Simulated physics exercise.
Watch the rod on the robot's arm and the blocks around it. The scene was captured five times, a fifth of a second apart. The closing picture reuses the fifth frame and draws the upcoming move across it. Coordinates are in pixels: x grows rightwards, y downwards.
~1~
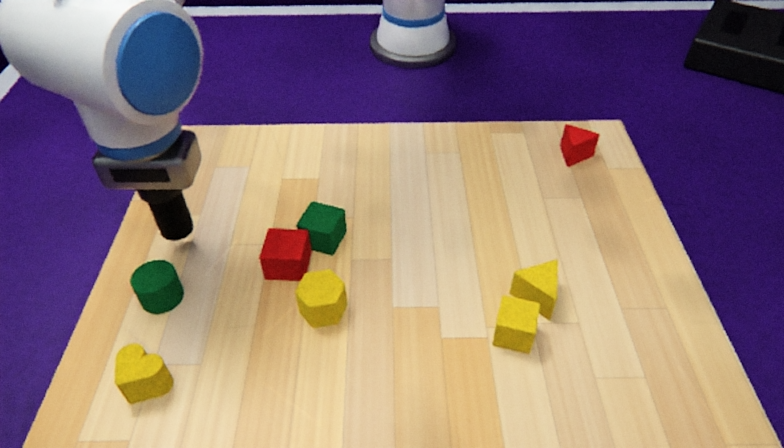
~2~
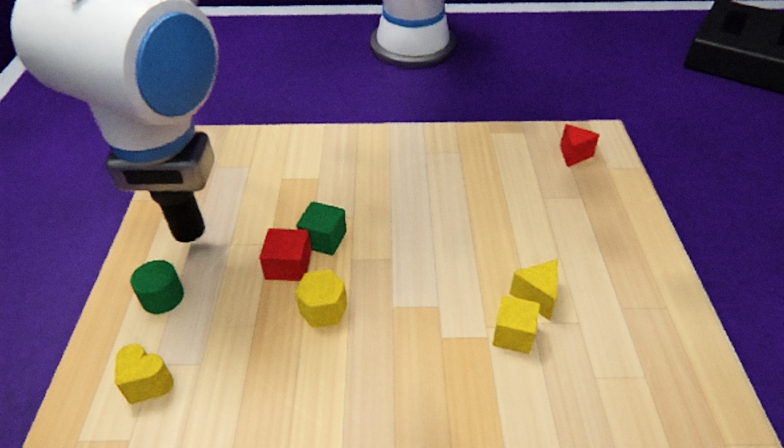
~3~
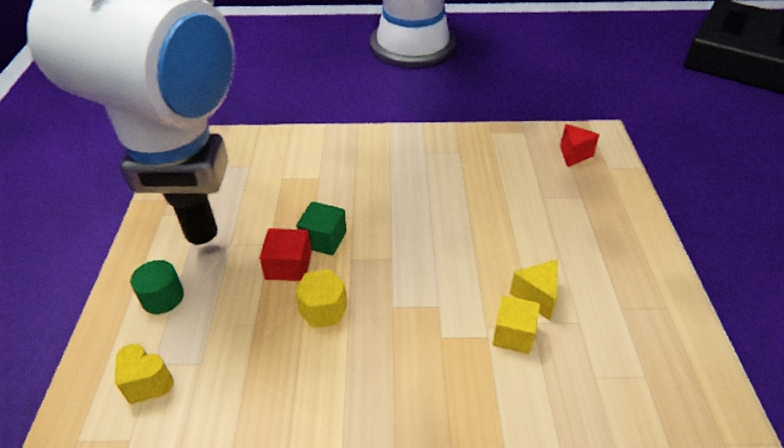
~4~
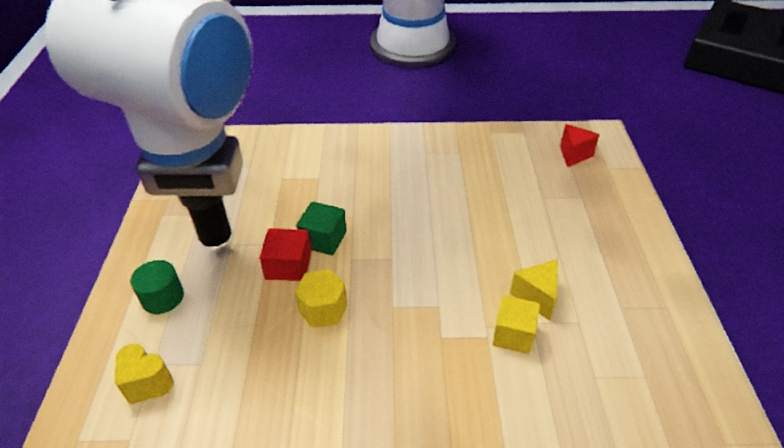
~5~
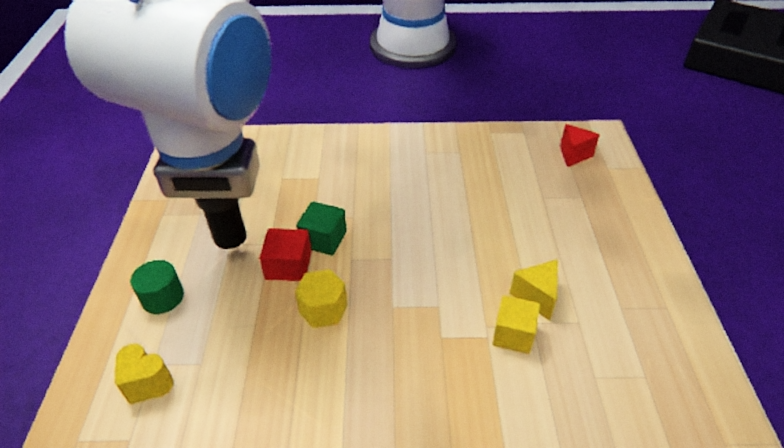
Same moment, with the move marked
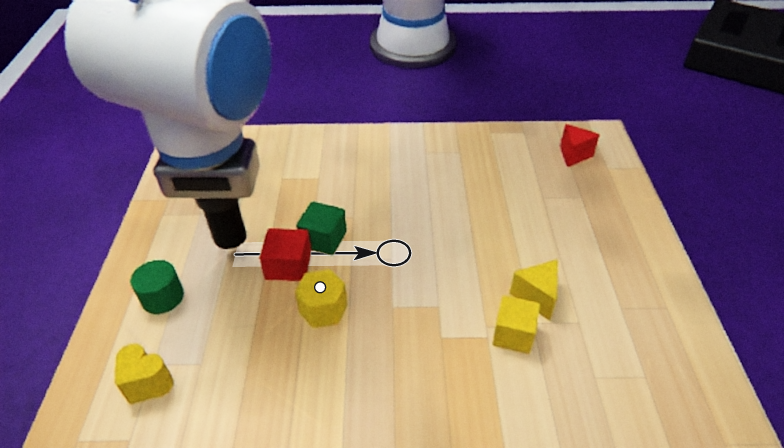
A white and blue robot arm holding a short black rod reaches over the left side of a pale wooden board on a purple surface, seen from a raised, fixed view. Green, red and yellow blocks lie scattered across the board, with a green cylinder and yellow heart at left. The arm slides the rod slowly rightward, nearing the red block, while every block stays still.
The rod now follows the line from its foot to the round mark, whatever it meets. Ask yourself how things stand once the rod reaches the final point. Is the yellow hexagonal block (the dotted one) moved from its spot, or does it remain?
When the path is over, the yellow hexagonal block has left its spot.
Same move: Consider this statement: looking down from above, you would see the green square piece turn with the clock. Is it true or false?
The statement is false.
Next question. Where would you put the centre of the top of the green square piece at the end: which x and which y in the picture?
My estimate: (372, 205).
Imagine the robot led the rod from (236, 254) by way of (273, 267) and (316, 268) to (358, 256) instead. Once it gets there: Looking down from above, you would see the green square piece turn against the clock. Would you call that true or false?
That is true.
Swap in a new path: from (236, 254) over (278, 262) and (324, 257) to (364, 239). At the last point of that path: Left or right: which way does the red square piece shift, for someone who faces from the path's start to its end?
The red square piece goes right.
The line goes in a line from (236, 254) to (394, 253); the dot is on the yellow hexagonal block.
What follows on the original path. One third of the way, rod at (286, 238); red square piece at (310, 251), turned 35° clockwise.
Two thirds of the way, rod at (341, 238); red square piece at (341, 261), turned 95° clockwise; yellow hexagonal block at (323, 296); green square piece at (360, 206), turned 55° anticlockwise.
At the end, rod at (394, 237); green cylinder unmoved; red square piece at (341, 261), turned 95° clockwise; yellow hexagonal block at (323, 296); green square piece at (372, 205), turned 100° anticlockwise.
